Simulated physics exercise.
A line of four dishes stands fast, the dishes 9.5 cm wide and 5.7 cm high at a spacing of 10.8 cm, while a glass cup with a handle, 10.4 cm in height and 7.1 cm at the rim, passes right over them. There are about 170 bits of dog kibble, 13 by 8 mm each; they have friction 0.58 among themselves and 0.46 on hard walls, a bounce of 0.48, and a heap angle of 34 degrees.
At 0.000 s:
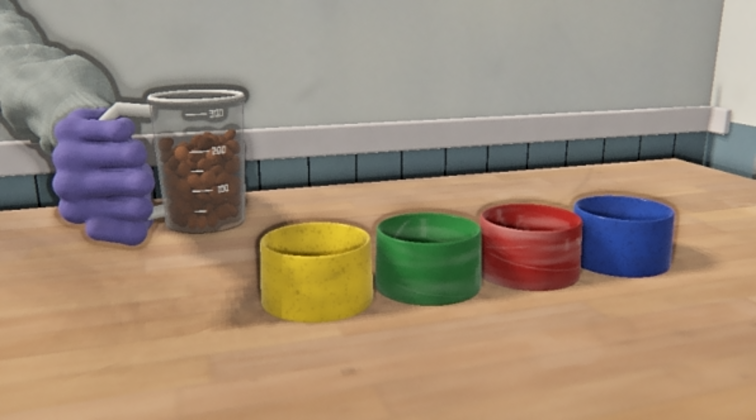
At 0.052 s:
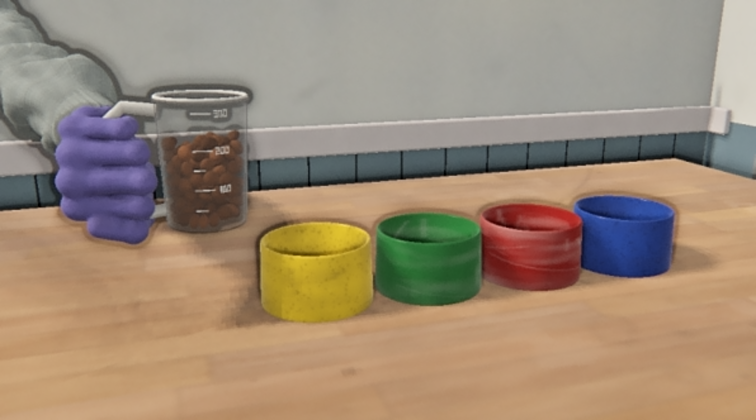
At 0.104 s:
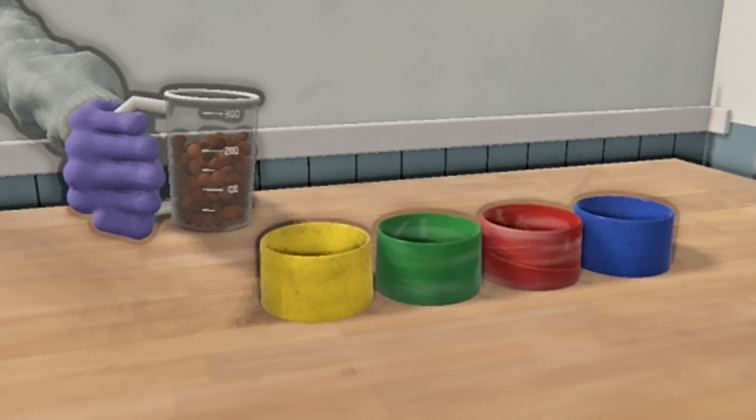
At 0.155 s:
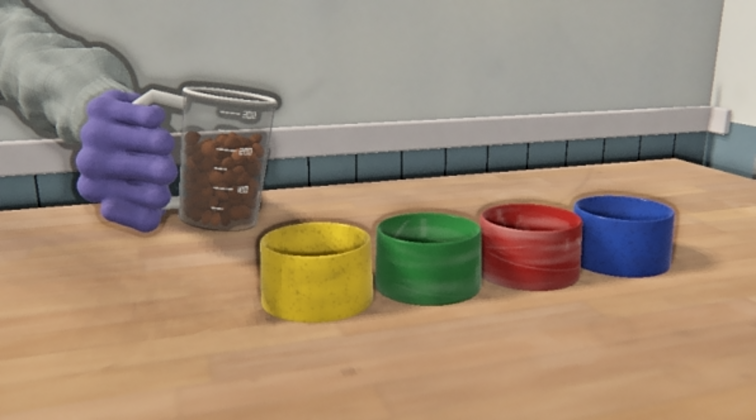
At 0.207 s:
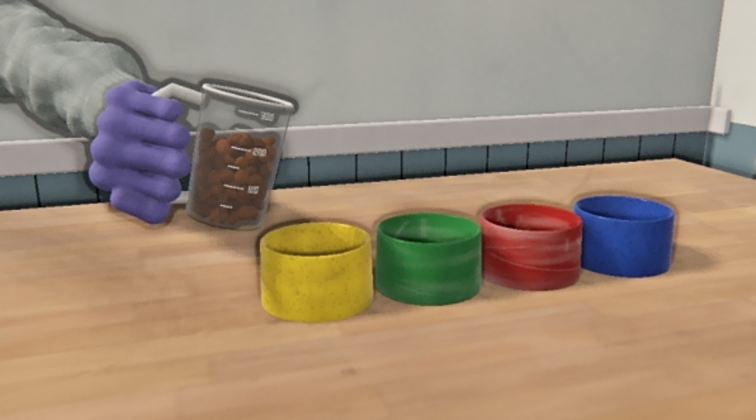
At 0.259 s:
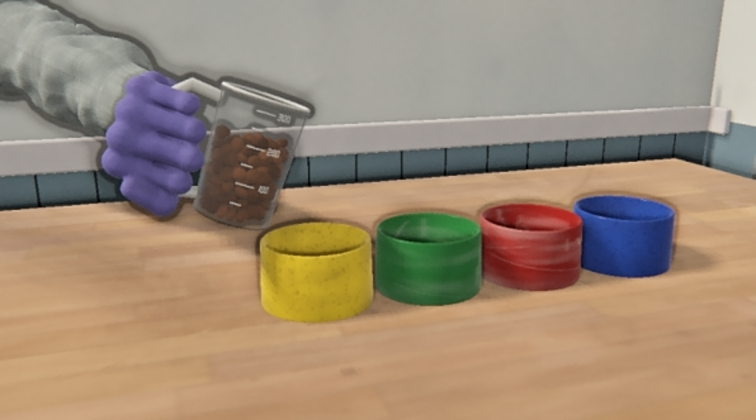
A purple-gloved hand with a grey sleeve holds a clear, handled measuring cup of brown kibble at the left of a light wooden counter, seen from slightly above by a still camera. Yellow, green, red and blue dishes stand in a row from centre to right, before a grey wall with blue tiles. The hand moves the cup slowly rightward, then increasingly tilts it toward the motionless yellow dish.
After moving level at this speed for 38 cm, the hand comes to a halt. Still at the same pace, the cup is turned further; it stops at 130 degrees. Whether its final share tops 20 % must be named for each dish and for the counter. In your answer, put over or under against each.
Red dish - over; blue dish - under; green dish - under; yellow dish - under; counter - under.
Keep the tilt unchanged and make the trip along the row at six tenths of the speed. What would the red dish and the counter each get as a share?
Shares: Red 0, counter 0.
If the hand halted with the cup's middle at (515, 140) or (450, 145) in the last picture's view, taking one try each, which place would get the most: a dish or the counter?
Red, then red.
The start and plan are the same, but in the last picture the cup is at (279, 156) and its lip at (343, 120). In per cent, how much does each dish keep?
Per cent kept: Red 40; blue 50; green 0; yellow 0.
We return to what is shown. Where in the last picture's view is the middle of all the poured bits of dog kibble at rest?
(538, 248) or so.
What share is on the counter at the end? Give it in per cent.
Some 5 in a hundred.
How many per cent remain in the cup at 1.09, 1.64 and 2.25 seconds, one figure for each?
One after the other: 100, 0, 0 in a hundred.
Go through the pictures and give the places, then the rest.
The first picture shows cup at (202, 160), tilt 0 degrees, lip at (242, 95), moved 0.0 cm; middle of the pieces at (202, 184); yellow dish at (316, 240); green dish at (429, 228); red dish at (531, 218); blue dish at (623, 208).
The second picture shows cup at (204, 160), tilt 1 degrees, lip at (246, 96), moved 0.2 cm; middle of the pieces at (204, 184).
The third picture shows cup at (212, 160), tilt 4 degrees, lip at (257, 98), moved 0.9 cm; middle of the pieces at (211, 183).
The fourth picture shows cup at (224, 159), tilt 9 degrees, lip at (274, 102), moved 1.8 cm; middle of the pieces at (220, 182).
The fifth picture shows cup at (237, 158), tilt 14 degrees, lip at (291, 106), moved 2.8 cm; middle of the pieces at (230, 181).
The sixth picture shows cup at (249, 157), tilt 20 degrees, lip at (307, 110), moved 3.8 cm; middle of the pieces at (240, 180); yellow dish at (316, 240); green dish at (429, 228); red dish at (531, 218); blue dish at (623, 208). The cup turns about 100 degrees a second and travels 19 cm a second.
Then, at 1.09 s, tilt 101 degrees; cup holds 100 %.
After 1.64 s, tilt 130 degrees; cup holds 0 %, red 95 %.
After 2.25 s, tilt 130 degrees; cup holds 0 %, red 95 %.
In the end, at 2.5 s, red 95 %, blue 0 %, green 0 %, yellow 0 %, counter 5 %.
